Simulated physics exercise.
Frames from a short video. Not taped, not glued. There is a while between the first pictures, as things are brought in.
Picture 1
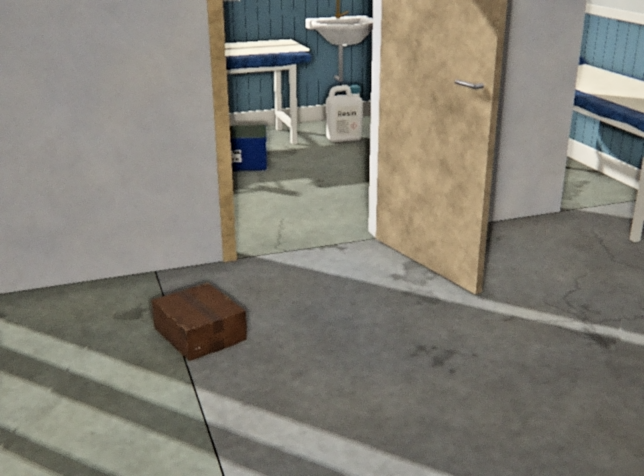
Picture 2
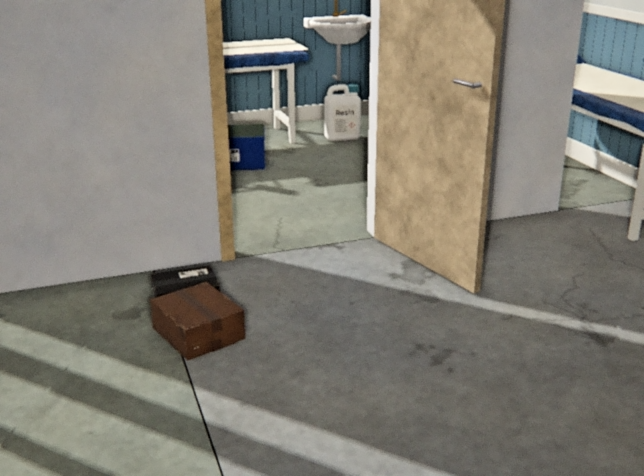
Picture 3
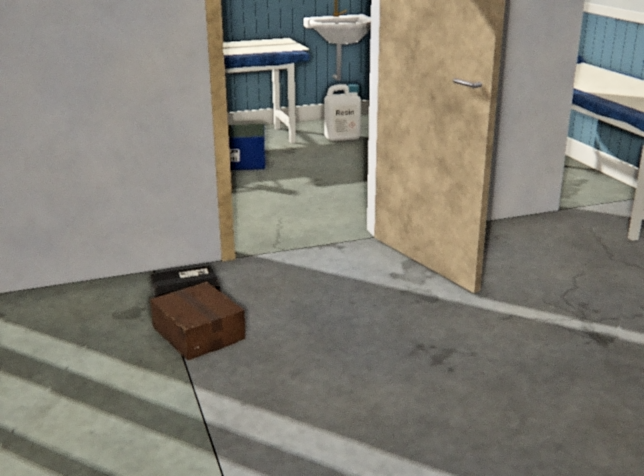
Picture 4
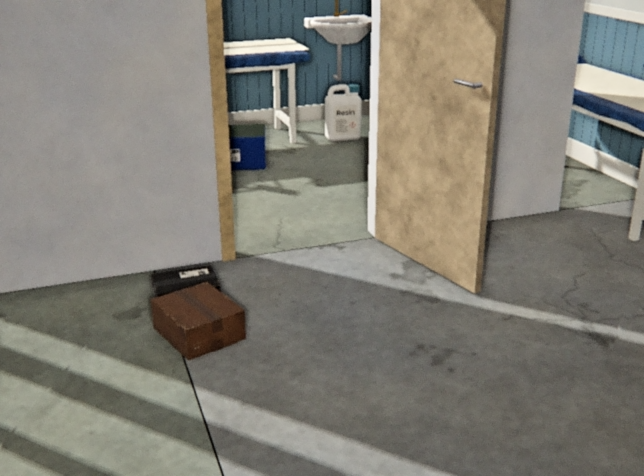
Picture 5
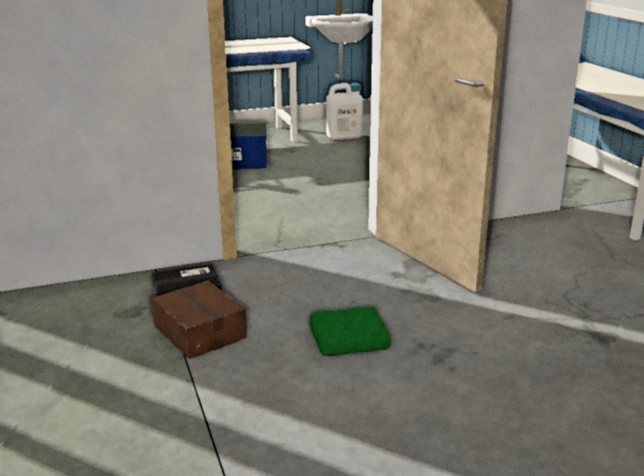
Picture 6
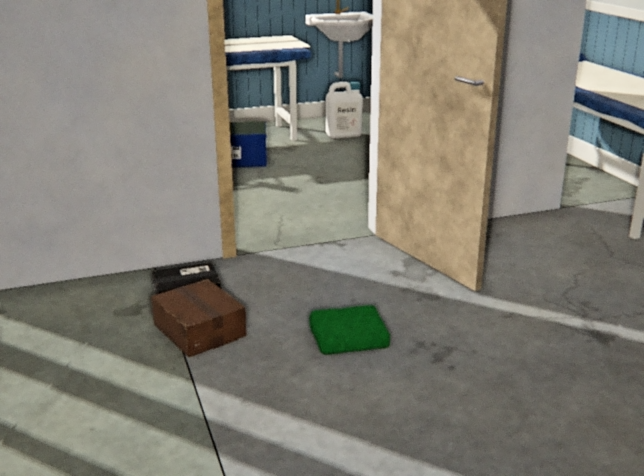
Brown parcel sitting on a grey floor near a wide-open door, a black parcel appearing behind it, then a green cushion to the right.
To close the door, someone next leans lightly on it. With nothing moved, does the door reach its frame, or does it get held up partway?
It reaches its frame.
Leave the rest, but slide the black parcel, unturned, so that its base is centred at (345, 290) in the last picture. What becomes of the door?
It is held back then.
Then, 0.60 s after the last picture, open by 86°.
Then, 1.00 s after the last picture, open by 61°.
Then, 1.40 s after the last picture, open by 33°.
Then, 1.70 s after the last picture, open by 12°.
At rest, open by 0°; all 3 in place. Seen from the same camera at the end, green cushion near (349, 329).
